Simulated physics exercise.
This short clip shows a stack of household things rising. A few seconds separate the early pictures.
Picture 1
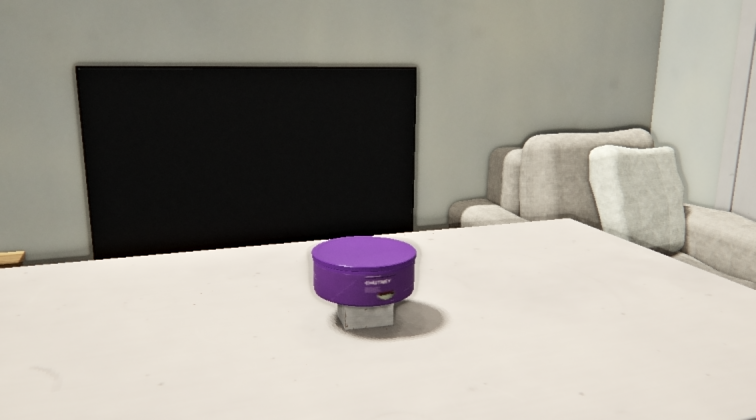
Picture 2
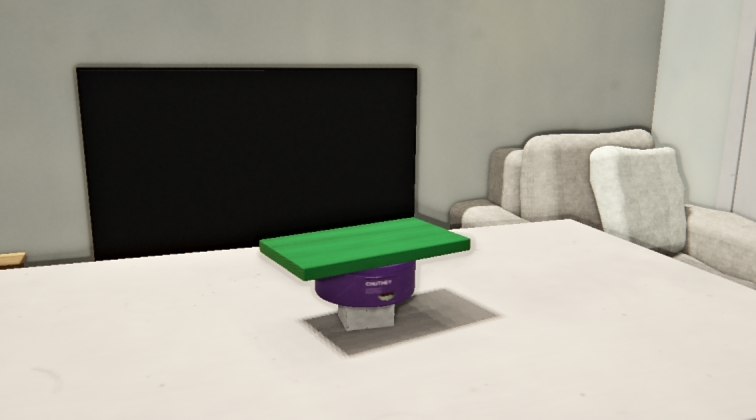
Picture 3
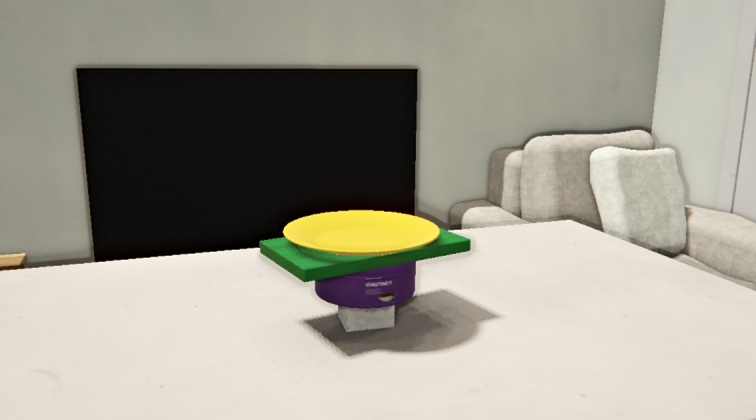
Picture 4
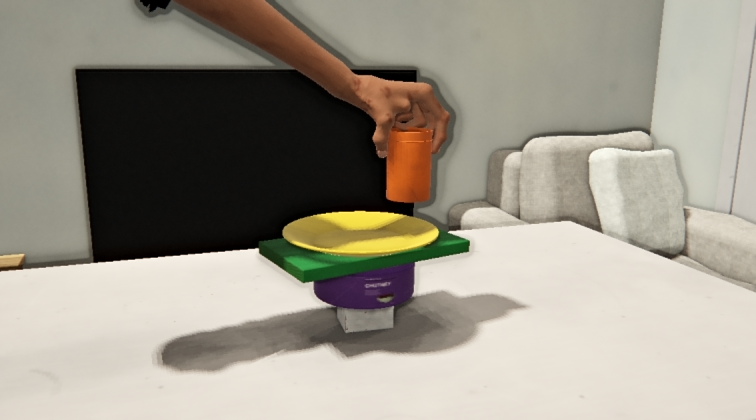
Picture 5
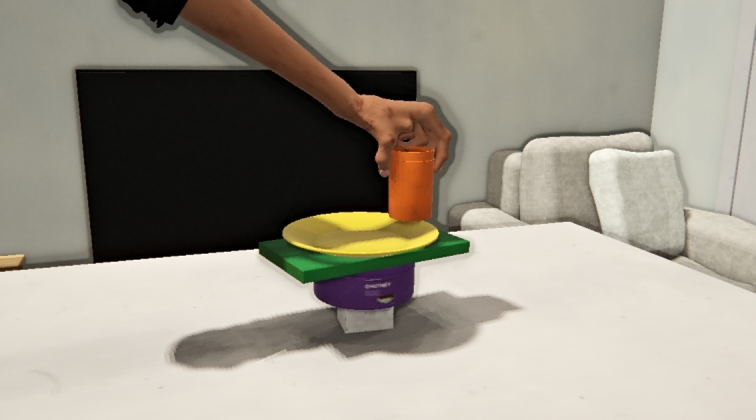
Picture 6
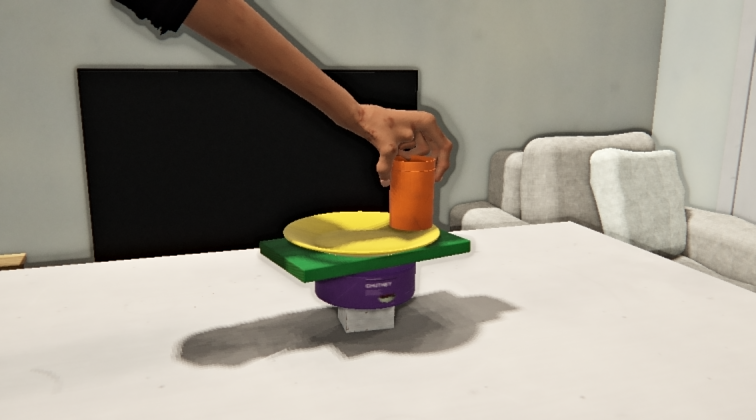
The clip opens on a purple round container resting on a small white block on a pale table. A green board appears on top of it, followed by a yellow plate. A hand then reaches in from the upper left and lowers an orange cup onto the plate's right side, still gripping it.
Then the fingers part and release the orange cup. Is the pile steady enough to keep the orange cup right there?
The build stays upright.
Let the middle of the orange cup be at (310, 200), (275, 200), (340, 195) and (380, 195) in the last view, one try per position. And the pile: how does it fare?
In the first case it holds; in the second case it gives way; in the third case it holds; in the fourth case it keeps its balance.
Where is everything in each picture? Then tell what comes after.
The last thing is not in view yet; white block (365, 304), in the first picture.
The last thing is not in view yet; green board (366, 245), in the second picture.
The last thing is not in view yet; white block (366, 306), in the third picture.
On its way; orange cup (409, 164); green board (365, 247), in the fourth picture.
On its way; orange cup (411, 183); white block (365, 308), in the fifth picture.
Set down, still held; orange cup (412, 192); green board (366, 247), in the sixth picture.
Then, 0.90 s on from there, no change.
Then, 2.00 s on from there, orange cup resting near (411, 193).
In the end, all 5 unmoved. At the end, from the last picture's camera, orange cup near (411, 193). The pile holds.
